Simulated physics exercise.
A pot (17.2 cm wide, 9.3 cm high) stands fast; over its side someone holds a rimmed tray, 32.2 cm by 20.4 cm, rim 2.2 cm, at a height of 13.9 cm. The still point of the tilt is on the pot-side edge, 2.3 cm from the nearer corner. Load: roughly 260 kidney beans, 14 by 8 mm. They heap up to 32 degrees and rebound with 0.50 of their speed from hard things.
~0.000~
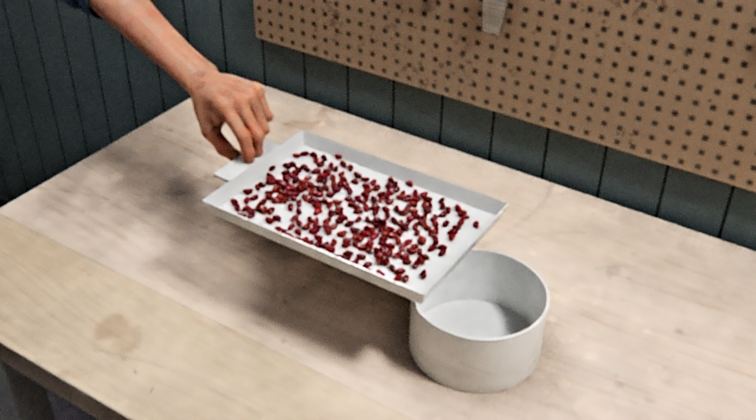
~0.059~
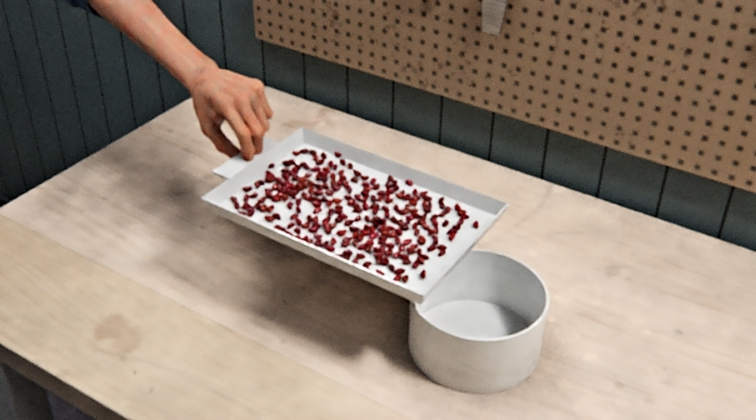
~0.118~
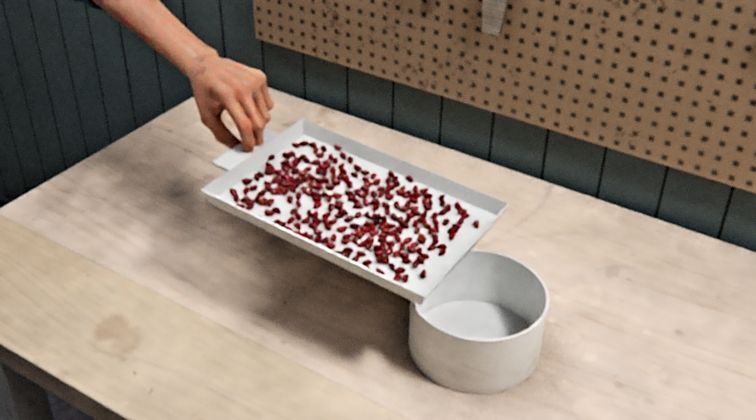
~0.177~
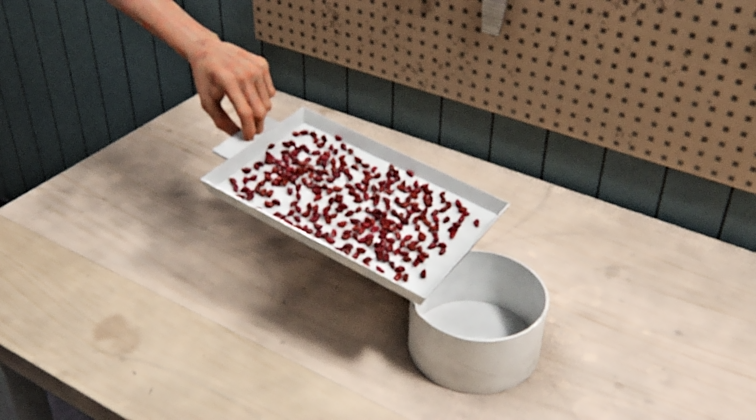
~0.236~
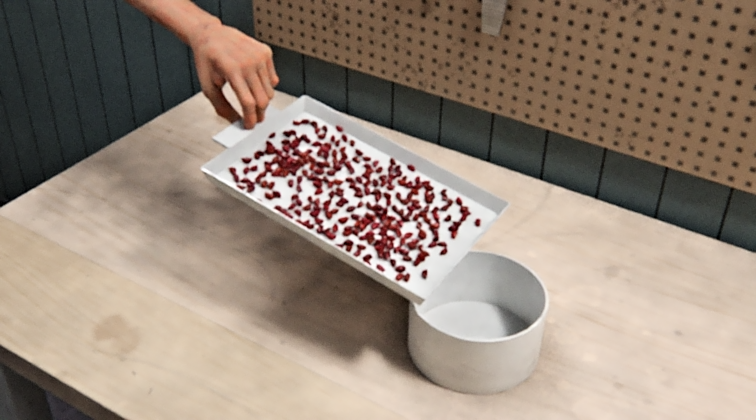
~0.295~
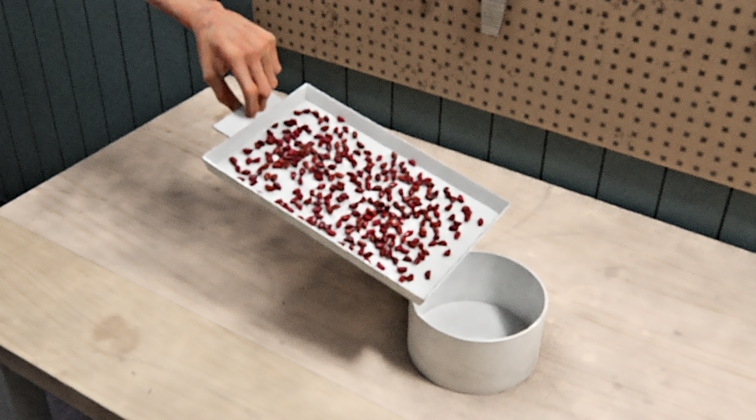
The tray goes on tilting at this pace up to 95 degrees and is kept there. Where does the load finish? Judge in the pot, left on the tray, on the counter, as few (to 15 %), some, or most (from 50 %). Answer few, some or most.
In the pot: Most; left on the tray: Few; on the counter: Some.
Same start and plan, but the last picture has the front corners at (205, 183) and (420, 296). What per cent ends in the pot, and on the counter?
Pot 0, counter 100.
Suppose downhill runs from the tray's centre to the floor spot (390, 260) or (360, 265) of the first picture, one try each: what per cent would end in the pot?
About 10 and 0 per cent.
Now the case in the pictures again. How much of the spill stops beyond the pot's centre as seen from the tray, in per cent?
Roughly 90 per cent.
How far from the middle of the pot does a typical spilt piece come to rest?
Roughly 16 cm.
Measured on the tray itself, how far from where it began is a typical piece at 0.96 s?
About 14 cm.
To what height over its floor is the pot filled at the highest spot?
Some 2.0 cm.
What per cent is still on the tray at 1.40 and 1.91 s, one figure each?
About 70, 0.
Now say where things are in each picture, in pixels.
Tray tilt 0 degrees, front corners at (210, 199) and (422, 289); middle of the pieces at (358, 211); pot at (480, 291), in the first picture.
Tray tilt 1 degrees, front corners at (209, 197) and (422, 290); middle of the pieces at (358, 210), in the second picture.
Tray tilt 3 degrees, front corners at (209, 189) and (422, 291), lowest corner right front; middle of the pieces at (358, 206), in the third picture.
Tray tilt 7 degrees, front corners at (208, 178) and (423, 292), lowest corner right front; middle of the pieces at (358, 200), in the fourth picture.
Tray tilt 10 degrees, front corners at (209, 168) and (423, 293), lowest corner right front; middle of the pieces at (359, 195), in the fifth picture.
Tray tilt 14 degrees, front corners at (210, 157) and (424, 293), lowest corner right front; middle of the pieces at (359, 190); pot at (478, 293). Its pace works out near 60 degrees a second, in the sixth picture.
Then, at 0.96 s, tilt 52 degrees; the tray holds 100 %, the pot 0 %.
After 1.40 s, tilt 77 degrees; the tray holds 70 %, the pot 15 %.
After 1.91 s, tilt 95 degrees; the tray holds 0 %, the pot 65 %.
At rest (2.8 s), pot 65 %, tray 0 %, counter 35 %.
